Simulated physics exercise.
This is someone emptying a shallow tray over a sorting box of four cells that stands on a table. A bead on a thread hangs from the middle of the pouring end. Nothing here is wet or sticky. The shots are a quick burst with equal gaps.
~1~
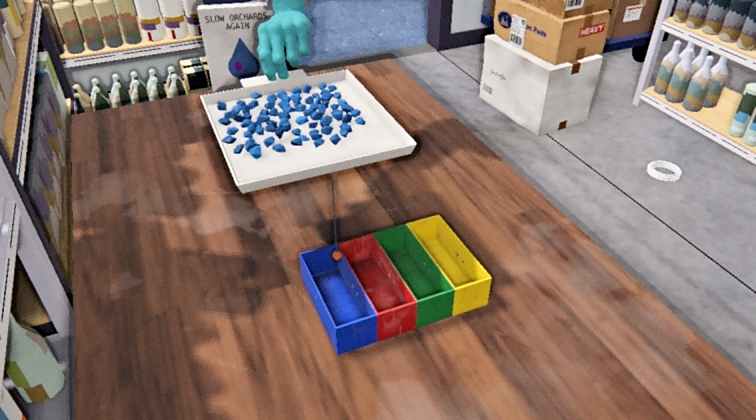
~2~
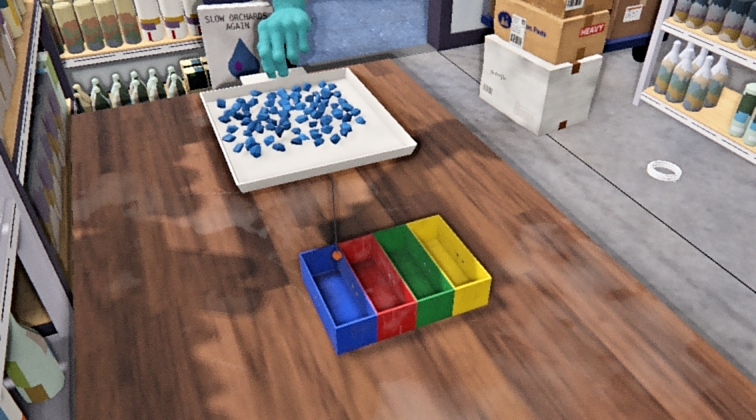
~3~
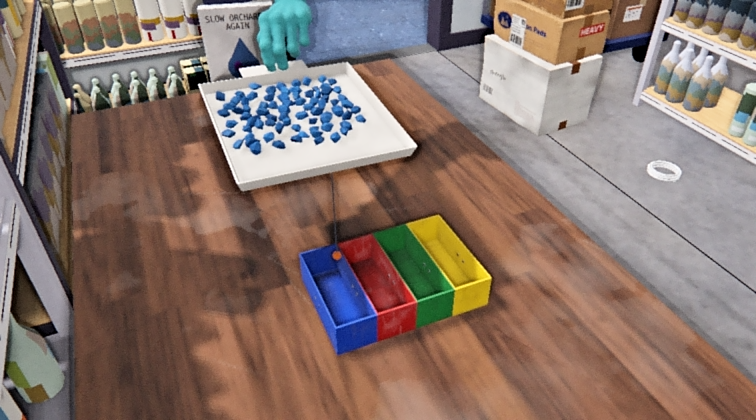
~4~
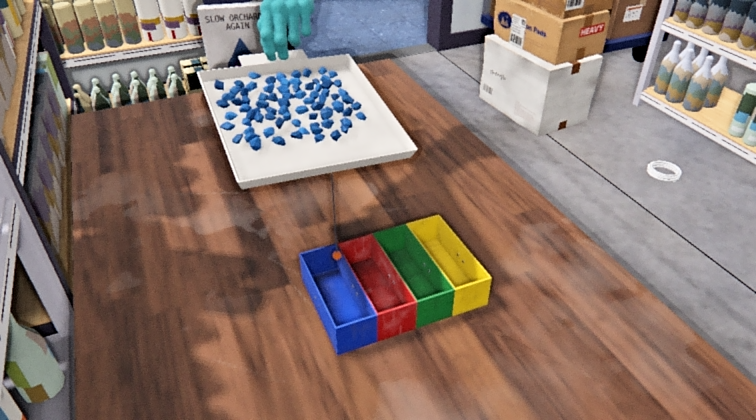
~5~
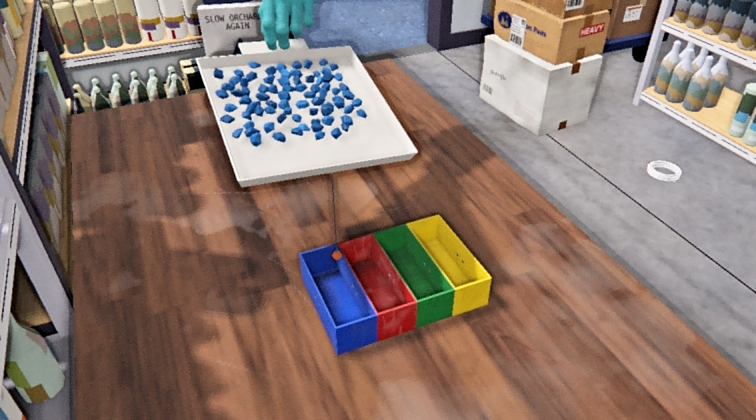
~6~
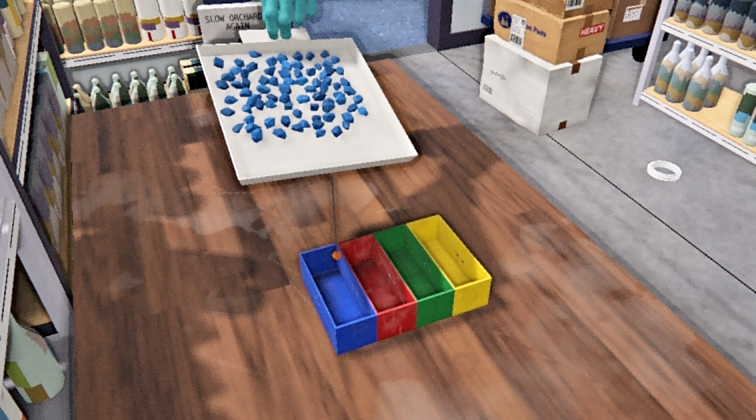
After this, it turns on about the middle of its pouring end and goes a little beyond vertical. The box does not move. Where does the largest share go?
Fullest: The green cell.
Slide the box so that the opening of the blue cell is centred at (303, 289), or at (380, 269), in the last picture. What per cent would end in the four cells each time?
Near 90 % and 90 %.
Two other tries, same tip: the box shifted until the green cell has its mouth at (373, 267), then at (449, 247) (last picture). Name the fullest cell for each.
First that yellow cell, then the cell in red.
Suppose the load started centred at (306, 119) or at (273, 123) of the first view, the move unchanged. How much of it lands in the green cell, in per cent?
First some 60, then 40 per cent.
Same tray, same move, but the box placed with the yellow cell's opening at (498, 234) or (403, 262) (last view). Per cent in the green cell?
About 0 and 20 per cent.
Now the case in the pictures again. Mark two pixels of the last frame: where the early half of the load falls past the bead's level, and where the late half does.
Early half (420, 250), late half (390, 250).
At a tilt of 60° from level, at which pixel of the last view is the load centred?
At about (371, 149).
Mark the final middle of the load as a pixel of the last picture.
Near (407, 286).
Just after the last frame, tray tipped steeply; almost all on the tray; about a tenth falling or outside the box.
A moment on, tray tipped right over; roughly a quarter on the tray; roughly a quarter in the green cell; about a tenth in the yellow cell; about a tenth in the red cell; about a tenth in the blue cell; about a tenth falling or outside the box.
Further on, tray tipped past a quarter turn; roughly half in the green cell; roughly a quarter in the red cell; roughly a quarter in the yellow cell; about a tenth in the blue cell.
When it is over, tray tipped past a quarter turn; roughly half in the green cell; roughly a quarter in the red cell; roughly a quarter in the yellow cell; about a tenth in the blue cell.
